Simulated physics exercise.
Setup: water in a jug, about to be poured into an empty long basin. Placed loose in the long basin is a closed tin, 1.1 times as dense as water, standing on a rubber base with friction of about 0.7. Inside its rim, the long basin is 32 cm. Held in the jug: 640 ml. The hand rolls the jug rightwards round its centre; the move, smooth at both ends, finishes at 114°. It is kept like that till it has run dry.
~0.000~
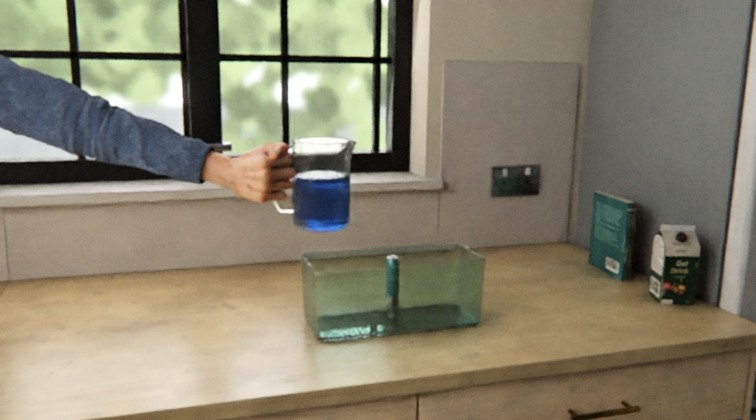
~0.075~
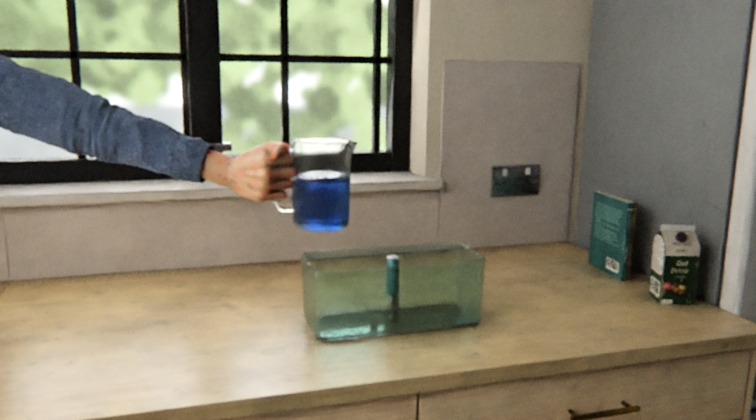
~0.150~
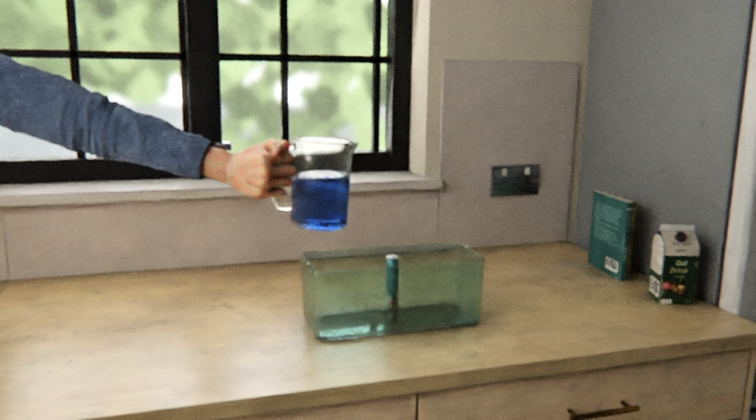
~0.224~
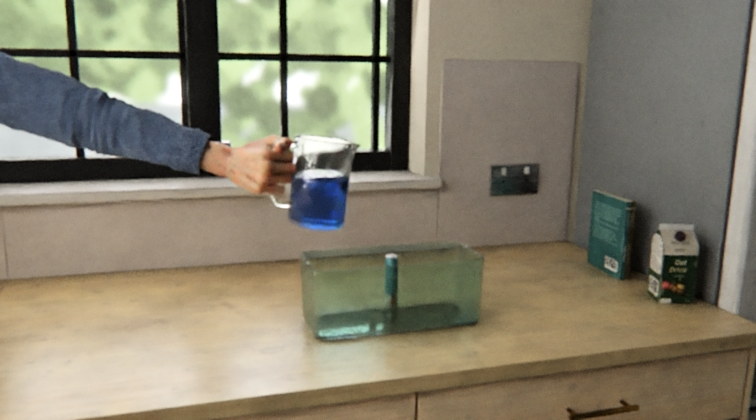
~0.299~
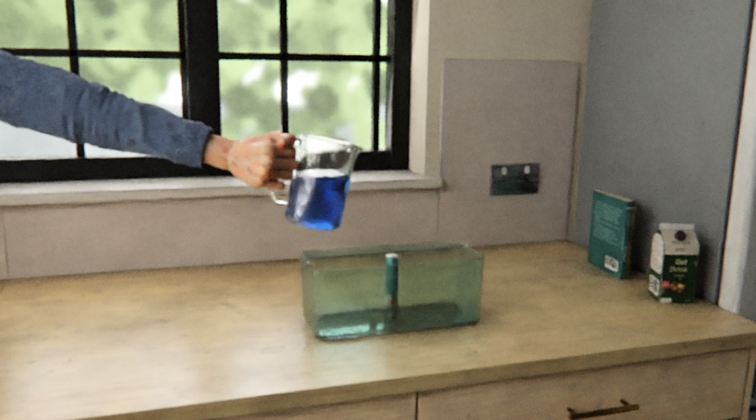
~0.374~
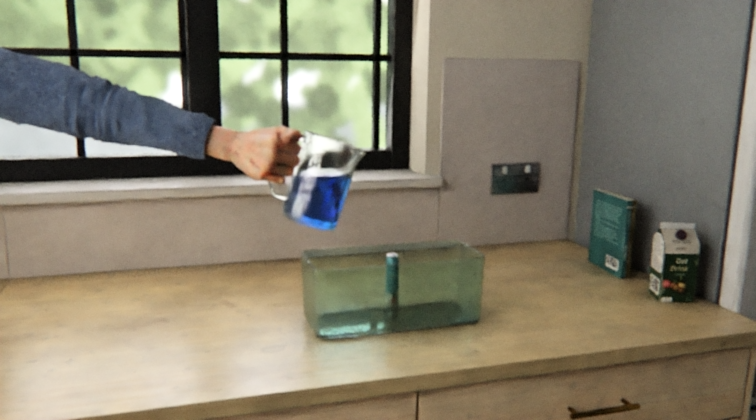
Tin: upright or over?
Over.
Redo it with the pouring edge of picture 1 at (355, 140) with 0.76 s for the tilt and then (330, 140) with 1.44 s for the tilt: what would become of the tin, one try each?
First it tips over; then it tips over.
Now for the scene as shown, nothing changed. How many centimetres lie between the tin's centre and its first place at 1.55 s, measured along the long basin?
Around 9 cm.
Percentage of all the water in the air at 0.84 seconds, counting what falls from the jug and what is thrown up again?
Near 4 per cent at that time.
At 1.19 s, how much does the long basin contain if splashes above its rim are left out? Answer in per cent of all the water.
I'd say roughly 44 in a hundred of it.
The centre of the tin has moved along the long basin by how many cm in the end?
The tin's middle ends up about 9.0 cm along the basin.
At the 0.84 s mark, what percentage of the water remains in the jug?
Portion remaining: Approx. 96 per cent.
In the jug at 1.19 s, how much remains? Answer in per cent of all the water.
Share remaining: Approx. 36 %.
Then, 0.84 s in, the tilt is 72° and 96 per cent is still to pour; the tin stands where it began.
Then, 1.19 s in, the tilt is 106° and 35 per cent is still to pour; the tin stands where it began.
Then, 1.55 s in, the tilt is 114° and 1 per cent is still to pour; the tin lies on its side.
Then, 1.94 s in, the tilt is 114° and 0 per cent is still to pour; the tin lies on its side.
Finally, the tin lies on its side.
